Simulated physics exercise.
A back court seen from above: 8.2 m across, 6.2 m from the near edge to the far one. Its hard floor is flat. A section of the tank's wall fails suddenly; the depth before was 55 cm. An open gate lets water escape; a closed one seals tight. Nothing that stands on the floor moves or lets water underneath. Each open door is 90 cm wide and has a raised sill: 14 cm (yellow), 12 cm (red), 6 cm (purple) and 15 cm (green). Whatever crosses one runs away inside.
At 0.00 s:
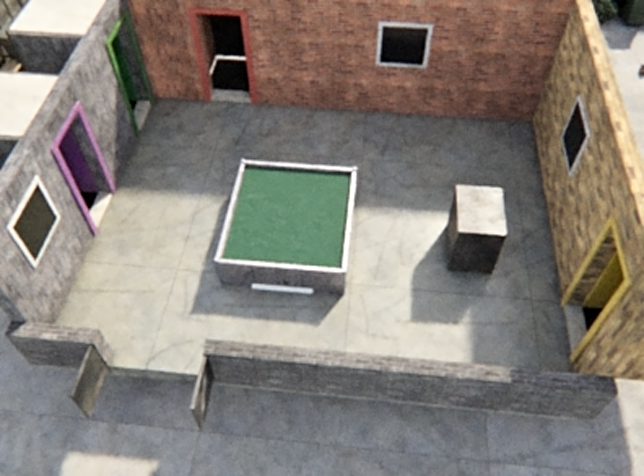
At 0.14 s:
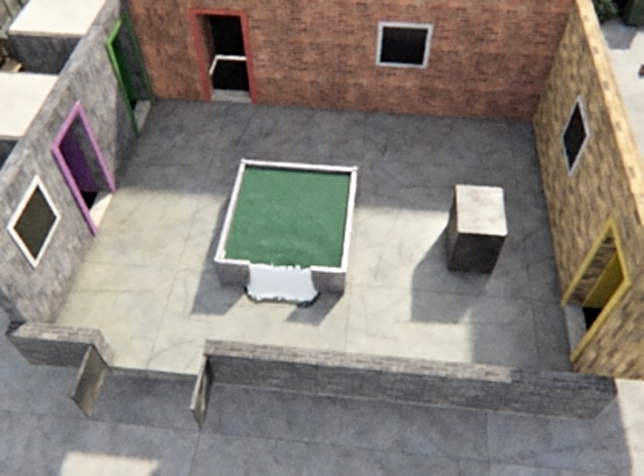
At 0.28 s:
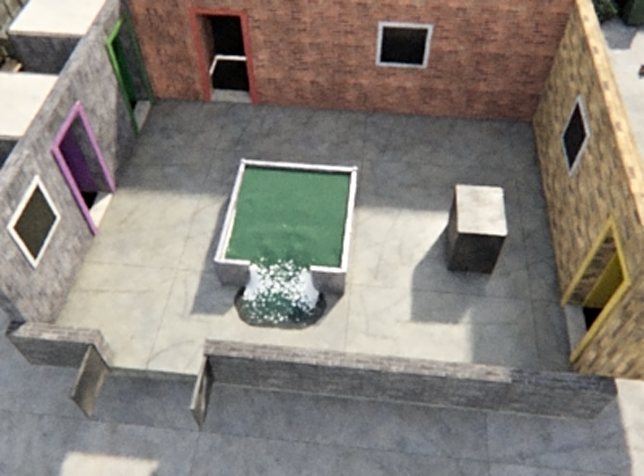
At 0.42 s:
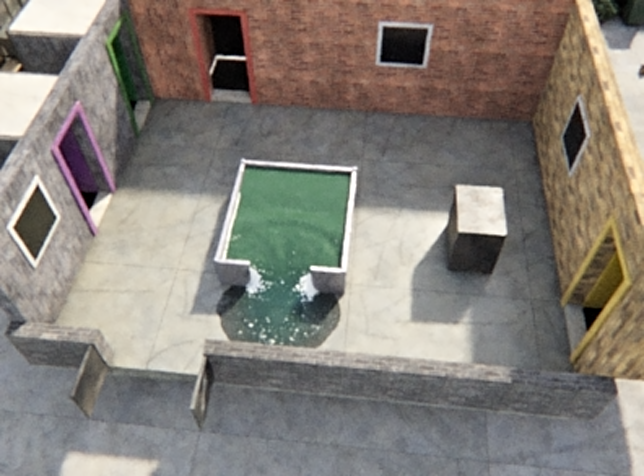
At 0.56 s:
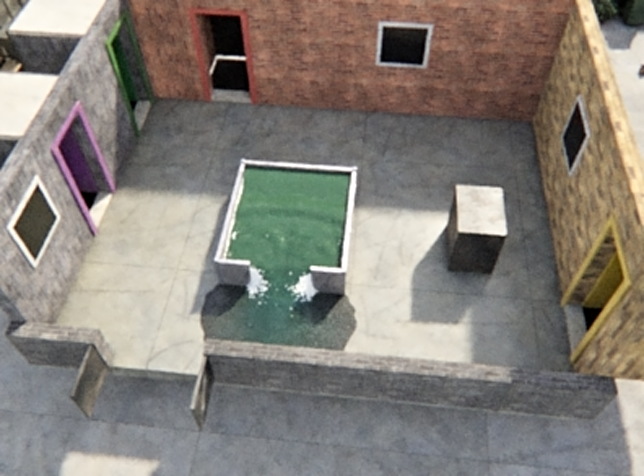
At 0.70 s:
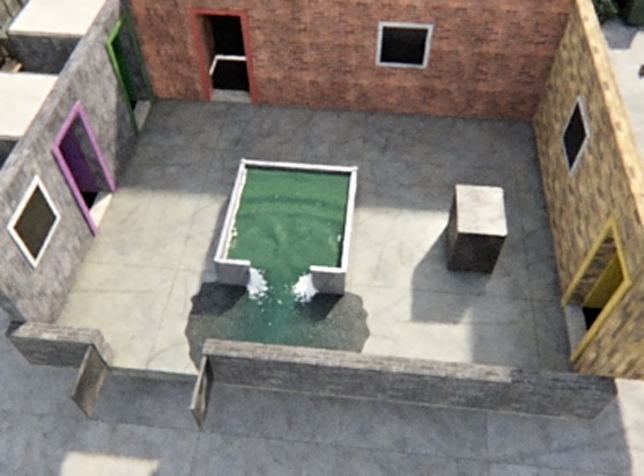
A walled tank of green water opens at its front and water spreads across the courtyard floor.
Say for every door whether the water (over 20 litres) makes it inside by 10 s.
Door by door: At the yellow door it does not reach the limit; at the red door it does not reach the limit; at the purple door it stays under the limit; at the green door it stays under the limit.
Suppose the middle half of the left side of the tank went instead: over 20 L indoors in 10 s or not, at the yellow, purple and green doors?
Against that limit: Yellow below, purple above, green below.
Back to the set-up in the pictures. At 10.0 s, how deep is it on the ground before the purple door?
About 3.0 cm.
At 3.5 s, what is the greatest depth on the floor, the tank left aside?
About 22 cm.
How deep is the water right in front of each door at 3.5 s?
Depths in cm: Yellow 17, red 0, purple 2, green 0.
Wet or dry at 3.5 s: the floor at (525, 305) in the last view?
It is under water.
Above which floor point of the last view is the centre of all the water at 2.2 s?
At about (293, 273).
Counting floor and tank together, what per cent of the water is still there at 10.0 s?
Roughly 86 in a hundred.
After 1.4 s water covers 10 % of the floor and is deepest (38 cm) near (273, 367); yellow door not reached, red door not reached, purple door not reached, green door not reached.
After 2.2 s water covers 20 % of the floor and is deepest (36 cm) near (274, 356); yellow door not reached, red door not reached, purple door not reached, green door not reached.
After 3.5 s water covers 35 % of the floor and is deepest (22 cm) near (263, 355); yellow door 17 cm at the sill, 1 L in, red door not reached, purple door 2 cm at the sill, 0 L in, green door not reached.
After 6.0 s water covers 60 % of the floor and is deepest (16 cm) near (261, 365); yellow door 12 cm at the sill, 4 L in, red door not reached, purple door 4 cm at the sill, 0 L in, green door 2 cm at the sill, 0 L in.
After 10.0 s water covers 90 % of the floor and is deepest (10 cm) near (261, 365); yellow door 7 cm at the sill, 4 L in, red door 5 cm at the sill, 0 L in, purple door 3 cm at the sill, 0 L in, green door 5 cm at the sill, 0 L in.
